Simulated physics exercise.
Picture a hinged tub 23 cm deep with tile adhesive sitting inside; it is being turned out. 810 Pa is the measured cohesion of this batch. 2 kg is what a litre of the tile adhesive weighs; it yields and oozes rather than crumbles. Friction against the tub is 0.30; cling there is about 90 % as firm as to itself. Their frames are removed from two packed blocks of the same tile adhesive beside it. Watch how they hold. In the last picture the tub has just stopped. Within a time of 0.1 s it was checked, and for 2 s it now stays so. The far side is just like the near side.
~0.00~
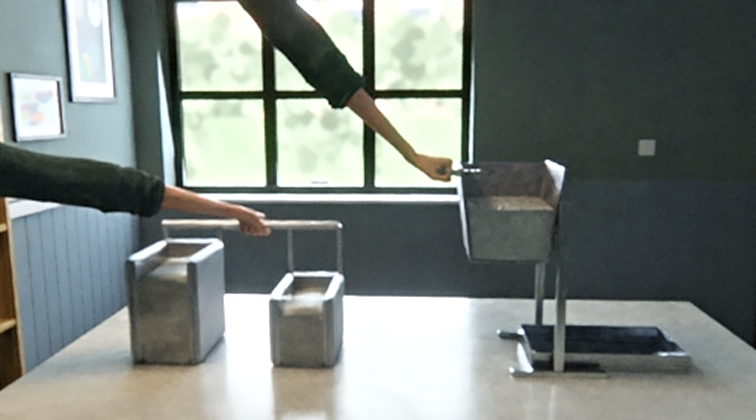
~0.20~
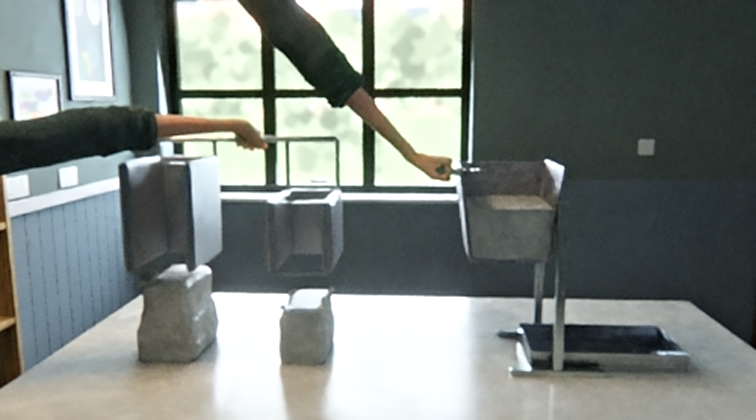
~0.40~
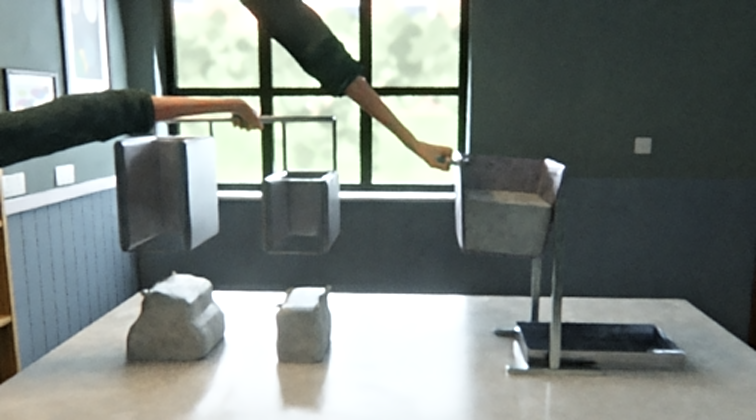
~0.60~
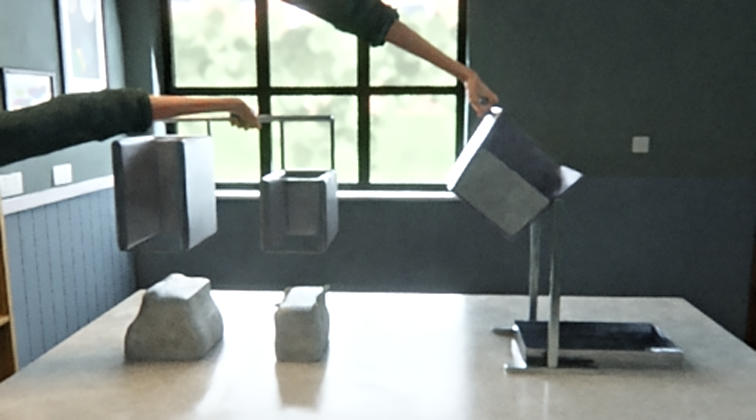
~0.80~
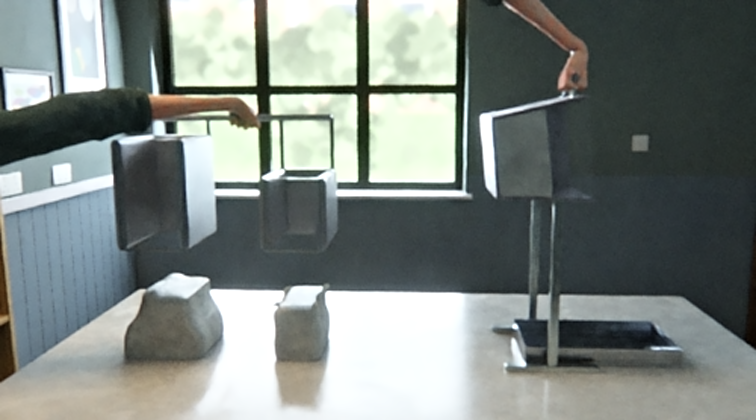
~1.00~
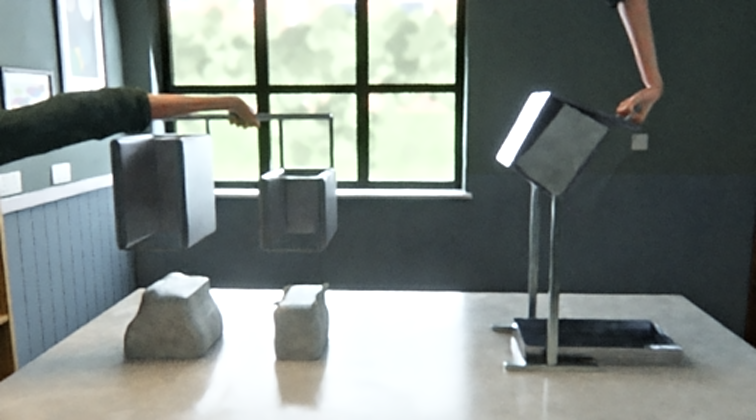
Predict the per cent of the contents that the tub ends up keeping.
The tub ends up keeping roughly 0 %.
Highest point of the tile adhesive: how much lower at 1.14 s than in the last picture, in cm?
Roughly 12 cm.
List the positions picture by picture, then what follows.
Handle-side rim at (464, 170), tilt 0 degrees; crest of the tile adhesive at (499, 209); block heights 24 cm, 16 cm (left to right), in the first picture.
Handle-side rim at (463, 169), tilt 0 degrees; crest of the tile adhesive at (499, 208); block heights 22 cm, 15 cm (left to right), in the second picture.
Handle-side rim at (464, 160), tilt 5 degrees; crest of the tile adhesive at (469, 200); block heights 18 cm, 15 cm (left to right), in the third picture.
Handle-side rim at (506, 112), tilt 39 degrees; crest of the tile adhesive at (485, 150); block heights 18 cm, 15 cm (left to right), in the fourth picture.
Handle-side rim at (588, 99), tilt 84 degrees; crest of the tile adhesive at (546, 111); block heights 18 cm, 15 cm (left to right), in the fifth picture.
Handle-side rim at (640, 130), tilt 118 degrees; crest of the tile adhesive at (568, 105); block heights 18 cm, 15 cm (left to right), in the sixth picture.
After 1.14 s, the tub is at 118 degrees and holds 80 %.
After 1.31 s, the tub is at 118 degrees and holds 7 %.
After 1.48 s, the tub is at 118 degrees and holds 0 %.
After 1.65 s, the tub is at 118 degrees and holds 0 %.
After 3.00 s, the tub is at 118 degrees and holds 0 %.
